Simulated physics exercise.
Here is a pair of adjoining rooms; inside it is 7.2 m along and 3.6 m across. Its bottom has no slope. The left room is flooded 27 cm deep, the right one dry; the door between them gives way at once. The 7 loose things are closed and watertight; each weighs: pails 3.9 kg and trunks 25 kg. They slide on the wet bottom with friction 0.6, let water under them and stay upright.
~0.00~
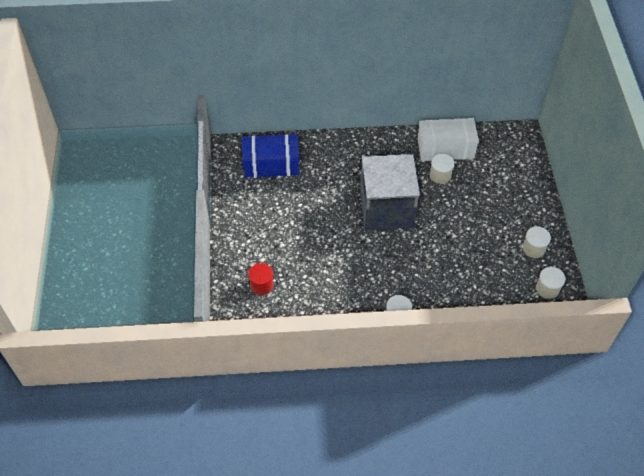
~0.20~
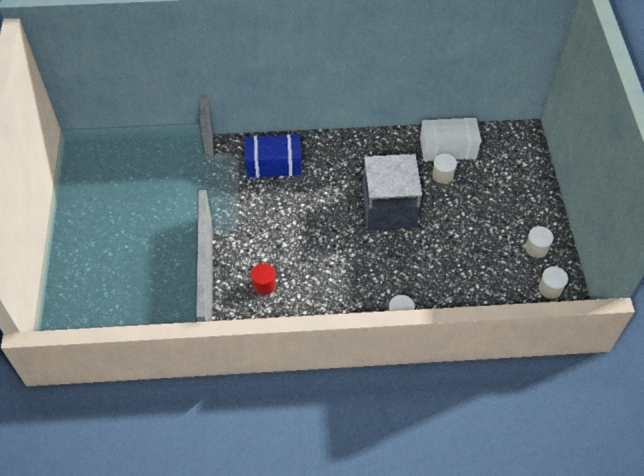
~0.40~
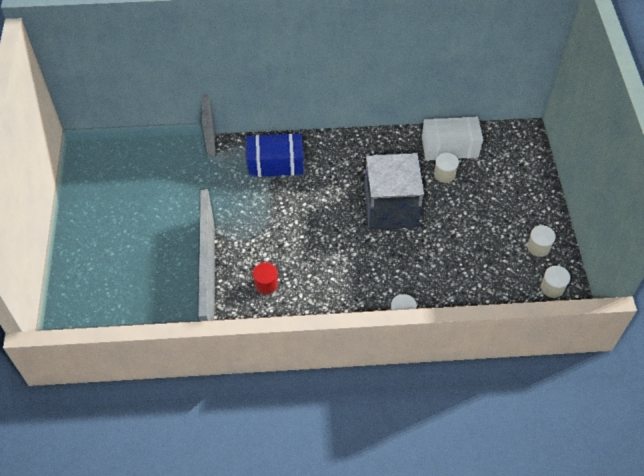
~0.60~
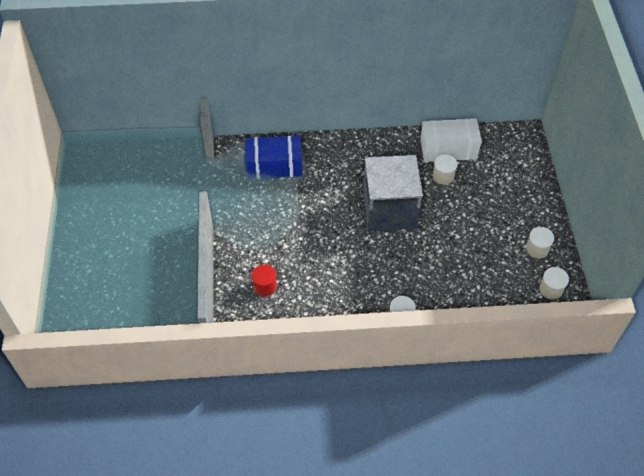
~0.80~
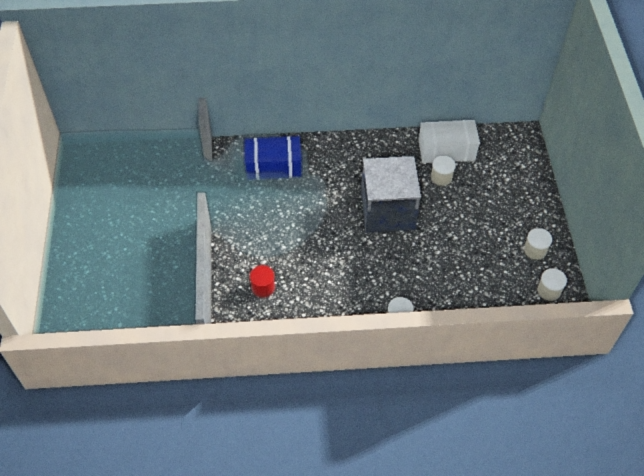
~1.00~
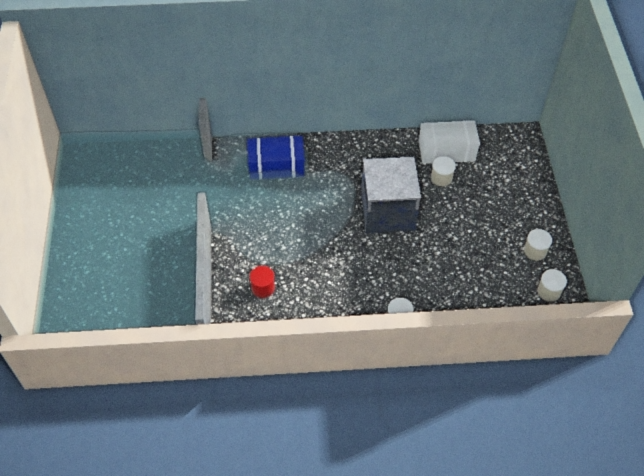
Two adjoining rooms with pale walls, open at the top, are seen from high above, the left one flooded with teal water and the right one dry and speckled dark grey. A blue trunk, a red pail, a grey block, a white trunk and several white pails stand on the right. The dividing wall opens and water spreads rightward in a widening fan, the blue trunk shifting very slightly, while the view wavers faintly.
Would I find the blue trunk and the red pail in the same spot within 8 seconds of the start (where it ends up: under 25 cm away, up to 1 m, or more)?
Blue trunk gets carried off; red pail barely shifts.
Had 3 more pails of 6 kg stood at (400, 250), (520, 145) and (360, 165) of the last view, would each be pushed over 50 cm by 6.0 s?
In turn: Less, less, past it.
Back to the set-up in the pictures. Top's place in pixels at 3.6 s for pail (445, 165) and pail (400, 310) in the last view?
Near (475, 177) and (435, 315).
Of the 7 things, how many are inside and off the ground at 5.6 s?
5 of them.
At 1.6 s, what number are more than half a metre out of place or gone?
By then 0.
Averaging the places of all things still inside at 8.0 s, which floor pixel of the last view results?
Around (482, 261).
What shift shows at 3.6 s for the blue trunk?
About 150 cm.
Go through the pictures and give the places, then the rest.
In the first frame, the blue trunk at (270, 147), on the bottom; the red pail at (261, 274), on the bottom; 7.8 m2 under water; 0 of 7 have shifted.
In the second frame, the blue trunk at (273, 147) rests on the ground; the red pail at (263, 273) rests on the ground; water covers 8.3 m2; 0 of 7 have shifted.
In the third frame, the blue trunk at (275, 147), on the bottom; the red pail at (265, 273), on the bottom; 8.9 m2 under water; 0 of 7 have shifted.
In the fourth frame, the blue trunk at (273, 149), on the bottom; the red pail at (264, 275) rests on the ground; water covers 9.6 m2; 0 of 7 have shifted.
In the fifth frame, the blue trunk at (273, 149) rests on the ground; the red pail at (262, 276), on the bottom; 10.4 m2 under water; 0 of 7 have shifted.
In the sixth frame, the blue trunk at (276, 149) rests on the ground, 6 cm from its start; the red pail at (262, 276) rests on the ground; 11.1 m2 under water; 1 of 7 have shifted.
After 1.6 s the blue trunk is near (291, 142), 0.3 m from its start, aground; the red pail is near (262, 276), 0.0 m from its start, aground; 0 afloat.
After 3.6 s the blue trunk is near (383, 132), 1.6 m from its start, afloat; the red pail is near (262, 276), 0.0 m from its start, aground; 2 afloat.
After 5.6 s the blue trunk is near (461, 163), 2.7 m from its start, aground; the red pail is near (262, 276), 0.0 m from its start, aground; 5 afloat.
After 8.0 s the blue trunk is near (471, 191), 2.9 m from its start, aground; the red pail is near (262, 276), 0.0 m from its start, aground; 5 afloat.
